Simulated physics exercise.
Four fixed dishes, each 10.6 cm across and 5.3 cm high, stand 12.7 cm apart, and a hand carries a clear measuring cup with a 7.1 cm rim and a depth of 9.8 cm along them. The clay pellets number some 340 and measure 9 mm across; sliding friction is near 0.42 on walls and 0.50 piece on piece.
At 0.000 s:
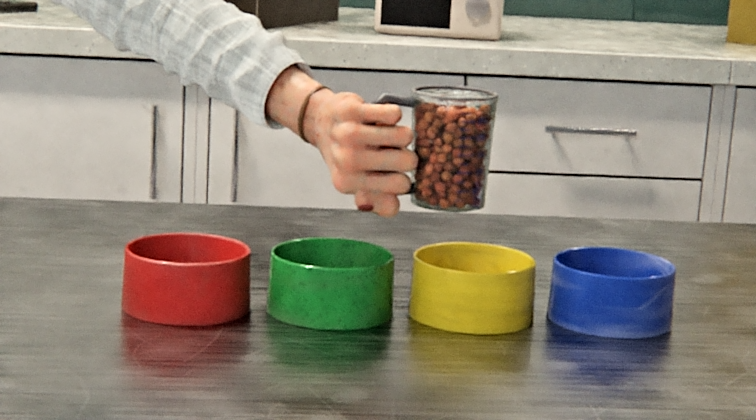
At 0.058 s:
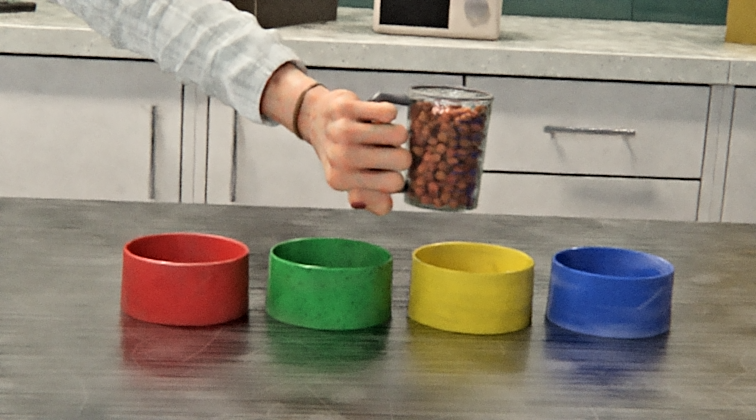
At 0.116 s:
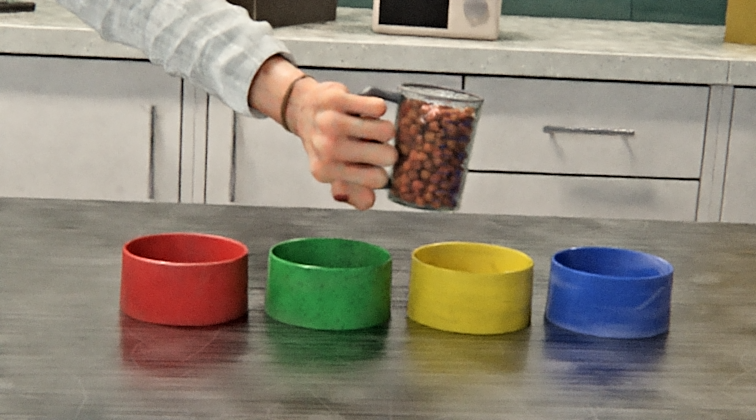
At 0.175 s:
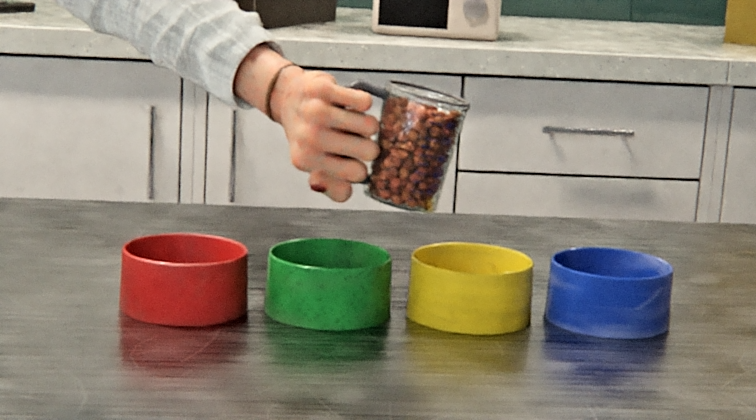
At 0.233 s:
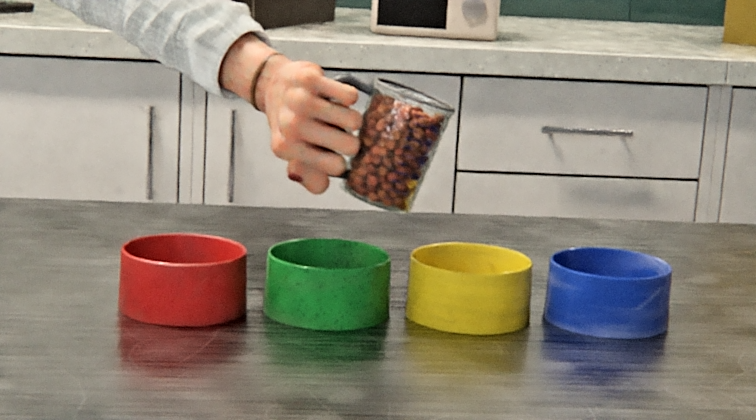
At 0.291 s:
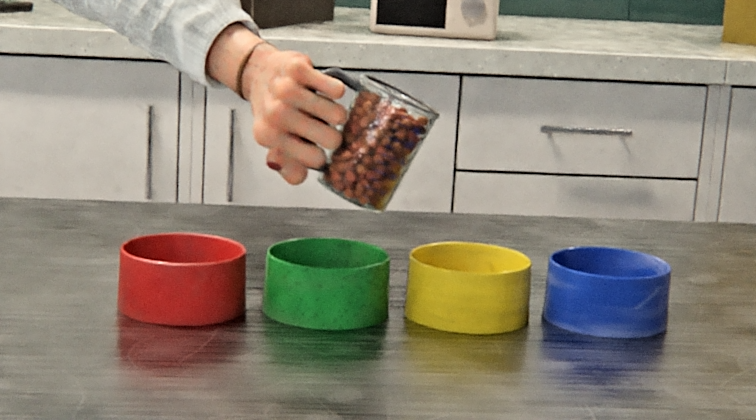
A hand held a clear cup full of small brown pellets above a row of red, green, yellow and blue dishes, then moved it a short way left while tilting it toward the right.
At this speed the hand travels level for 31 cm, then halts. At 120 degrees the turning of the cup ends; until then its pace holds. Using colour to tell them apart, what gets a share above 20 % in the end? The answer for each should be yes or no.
Red dish - yes, blue dish - no, green dish - no, yellow dish - no, counter - no.
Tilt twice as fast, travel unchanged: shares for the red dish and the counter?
Shares: Red dish 30, counter 20.
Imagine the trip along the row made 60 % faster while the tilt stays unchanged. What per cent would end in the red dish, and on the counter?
Then the red dish gets 100 and the counter 0.
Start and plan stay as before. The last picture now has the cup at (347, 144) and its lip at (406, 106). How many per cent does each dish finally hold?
In the end red holds 100, blue holds 0, green holds 0, yellow holds 0.
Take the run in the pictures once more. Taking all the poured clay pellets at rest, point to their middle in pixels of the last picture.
I'd put it at about (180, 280).
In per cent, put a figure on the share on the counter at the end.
Close to 0 per cent, give or take.
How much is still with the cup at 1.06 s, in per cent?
Some 90 per cent.
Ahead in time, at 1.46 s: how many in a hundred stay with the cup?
40 %.
Then, at 0.75 s, tilt 69 degrees; cup holds 100 %.
Then, at 1.06 s, tilt 101 degrees; cup holds 90 %, red 5 %.
Then, at 1.46 s, tilt 120 degrees; cup holds 40 %, red 55 %.
At rest (2.4 s), red 95 %, blue 0 %, green 0 %, yellow 0 %, counter 0 %.
